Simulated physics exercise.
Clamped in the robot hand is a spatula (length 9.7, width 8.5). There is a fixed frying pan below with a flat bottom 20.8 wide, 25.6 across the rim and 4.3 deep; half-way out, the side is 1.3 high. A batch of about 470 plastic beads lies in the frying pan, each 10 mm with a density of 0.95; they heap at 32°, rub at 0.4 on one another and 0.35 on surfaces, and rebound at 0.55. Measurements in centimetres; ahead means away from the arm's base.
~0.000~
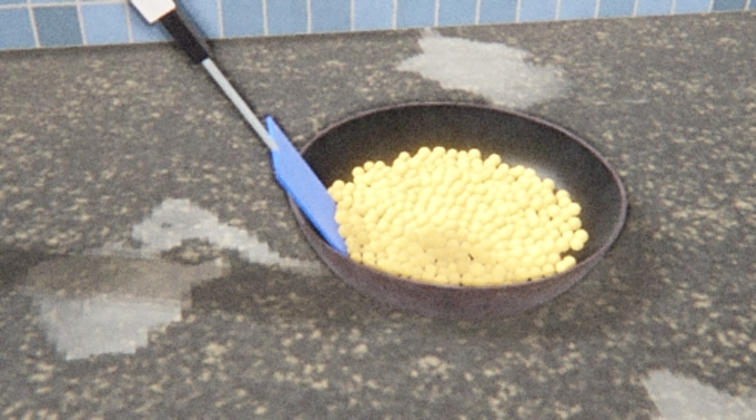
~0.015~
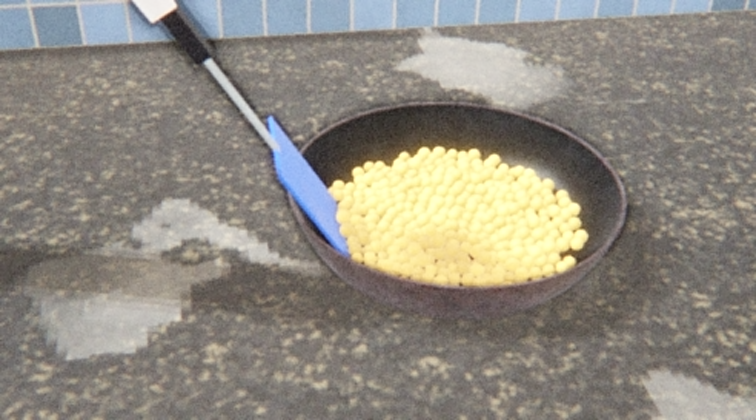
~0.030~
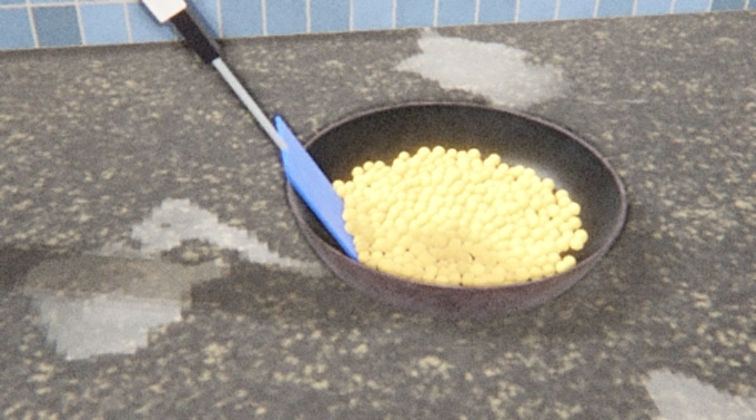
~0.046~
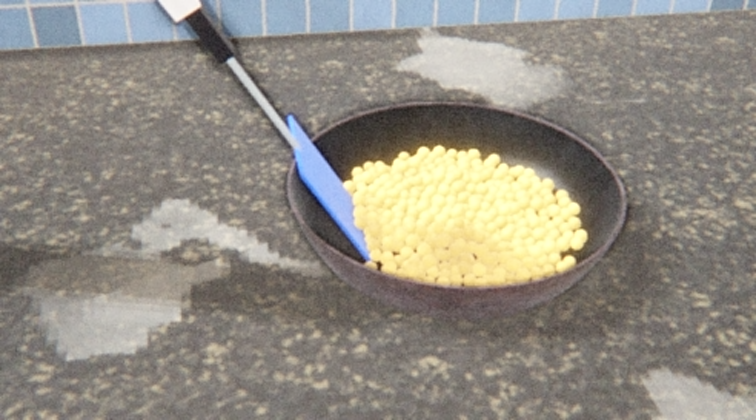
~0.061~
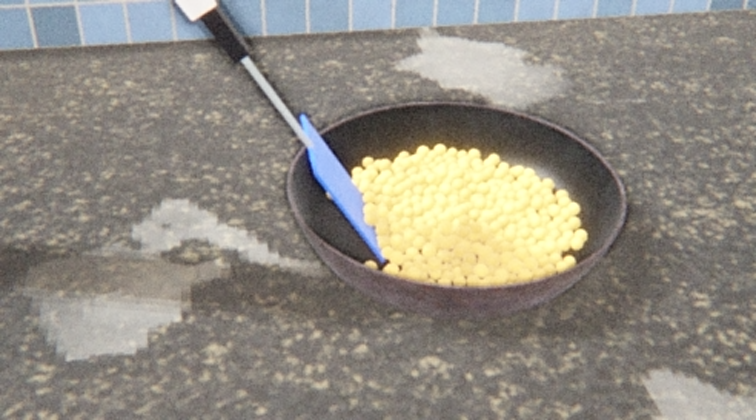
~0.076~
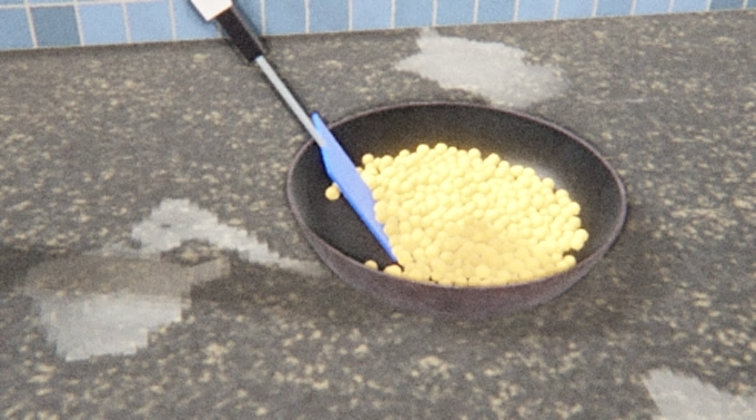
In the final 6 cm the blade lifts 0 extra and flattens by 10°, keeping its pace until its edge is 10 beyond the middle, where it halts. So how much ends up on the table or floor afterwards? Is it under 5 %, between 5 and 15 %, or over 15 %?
It is between 5 and 15 %.
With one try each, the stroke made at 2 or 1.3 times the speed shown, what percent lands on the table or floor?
About 25 and 15 per cent.
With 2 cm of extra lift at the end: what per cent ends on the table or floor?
Close to 10 in a hundred.
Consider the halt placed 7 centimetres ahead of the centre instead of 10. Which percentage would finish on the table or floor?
About 0 %.
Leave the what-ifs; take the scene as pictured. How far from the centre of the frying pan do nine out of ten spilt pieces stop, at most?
Seen from above, roughly 25 cm.
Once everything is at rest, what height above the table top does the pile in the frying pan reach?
Roughly 5.5 centimetres.
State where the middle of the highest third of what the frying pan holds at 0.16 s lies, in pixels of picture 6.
I'd point to about (475, 210).
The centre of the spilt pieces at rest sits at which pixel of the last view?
I'd point to somewhere close to (643, 211).
By 0.16 s, sloping 59°, highest piece 4 above the table; 467 in the frying pan.
By 0.25 s, sloping 56°, highest piece 5 above the table; 467 in the frying pan.
By 0.50 s, sloping 49°, highest piece 6 above the table; 433 in the frying pan, 32 on the table or floor, 2 on the blade or in flight.
By 1.55 s, sloping 49°, highest piece 5 above the table; 430 in the frying pan, 37 on the table or floor.
Final count, 430 in the frying pan, 37 on the table or floor. That is 8 % on the table or floor.
